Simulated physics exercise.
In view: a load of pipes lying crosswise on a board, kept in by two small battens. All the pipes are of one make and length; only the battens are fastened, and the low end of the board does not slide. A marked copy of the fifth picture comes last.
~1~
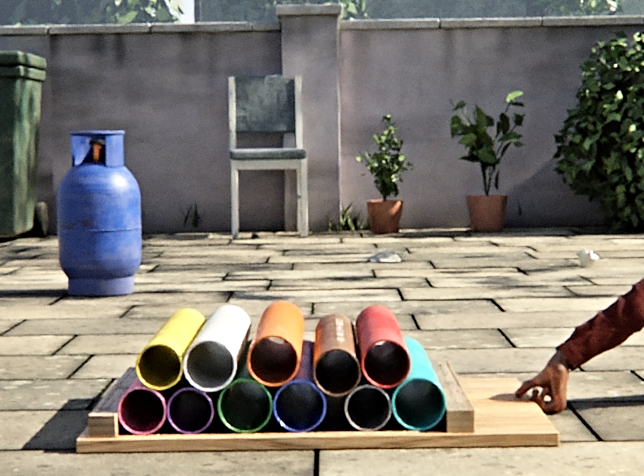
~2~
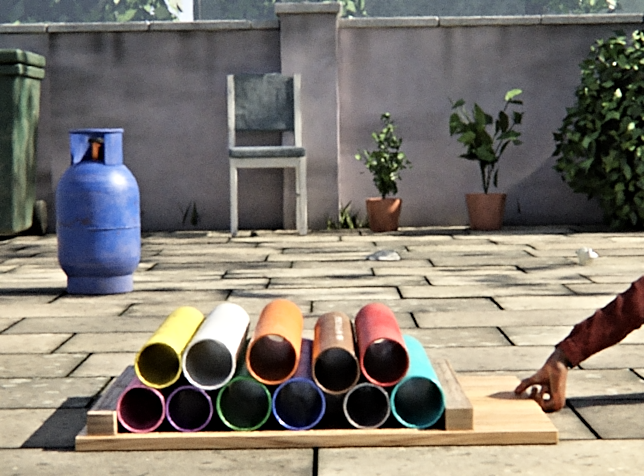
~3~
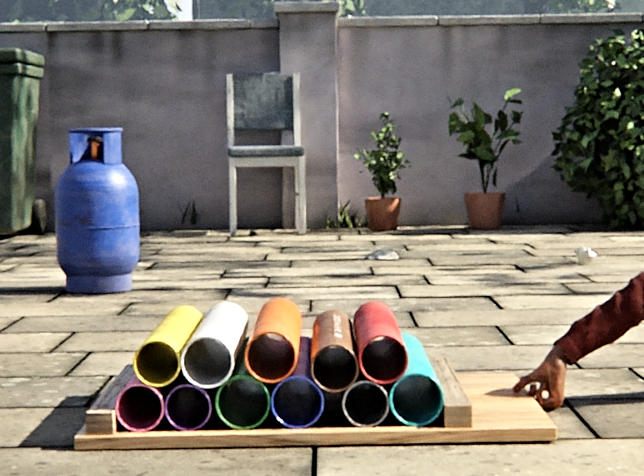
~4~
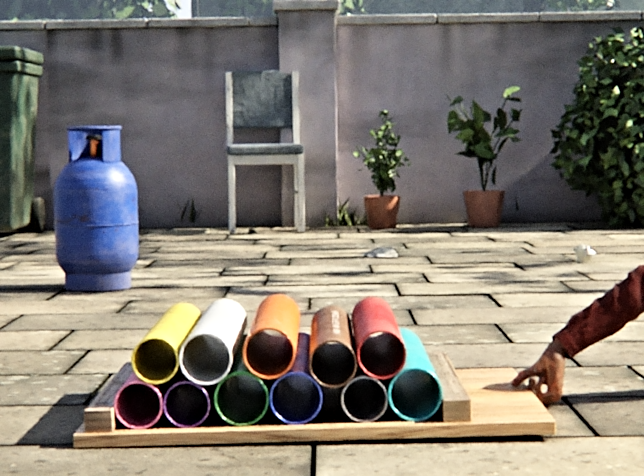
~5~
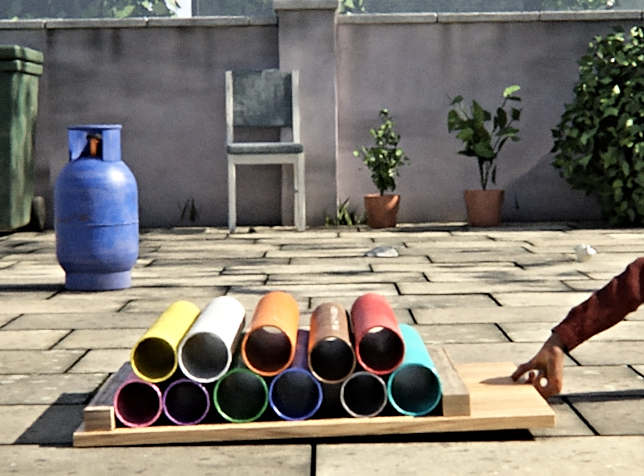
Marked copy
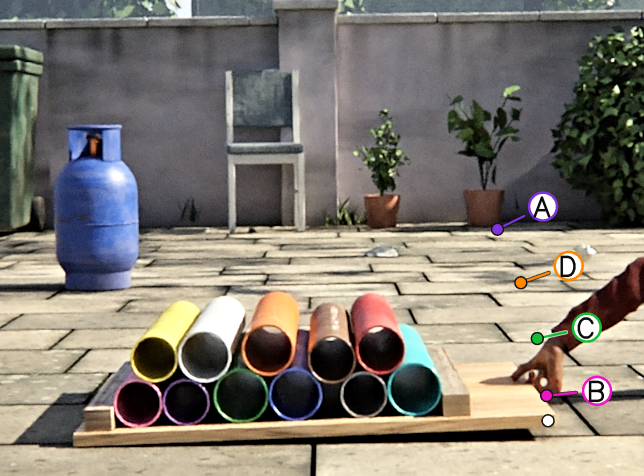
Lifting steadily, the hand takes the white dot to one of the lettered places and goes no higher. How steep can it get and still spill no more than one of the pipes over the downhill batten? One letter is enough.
D is the limit.
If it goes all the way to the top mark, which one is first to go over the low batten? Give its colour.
The yellow one.
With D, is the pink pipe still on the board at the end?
The pink pipe: Yes.
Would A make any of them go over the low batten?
Yes.
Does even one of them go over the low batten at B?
No.
On the marked copy, A at (498, 229); B at (547, 395); C at (537, 339); D at (521, 283); the white dot at (548, 421).
Following D. Soon after the start, board at 15°.
Later, board at 19°.
In the end, board at 19°, one over the low batten (yellow).
As for the rest, A five over the low batten; B none over the low batten; C none over the low batten.
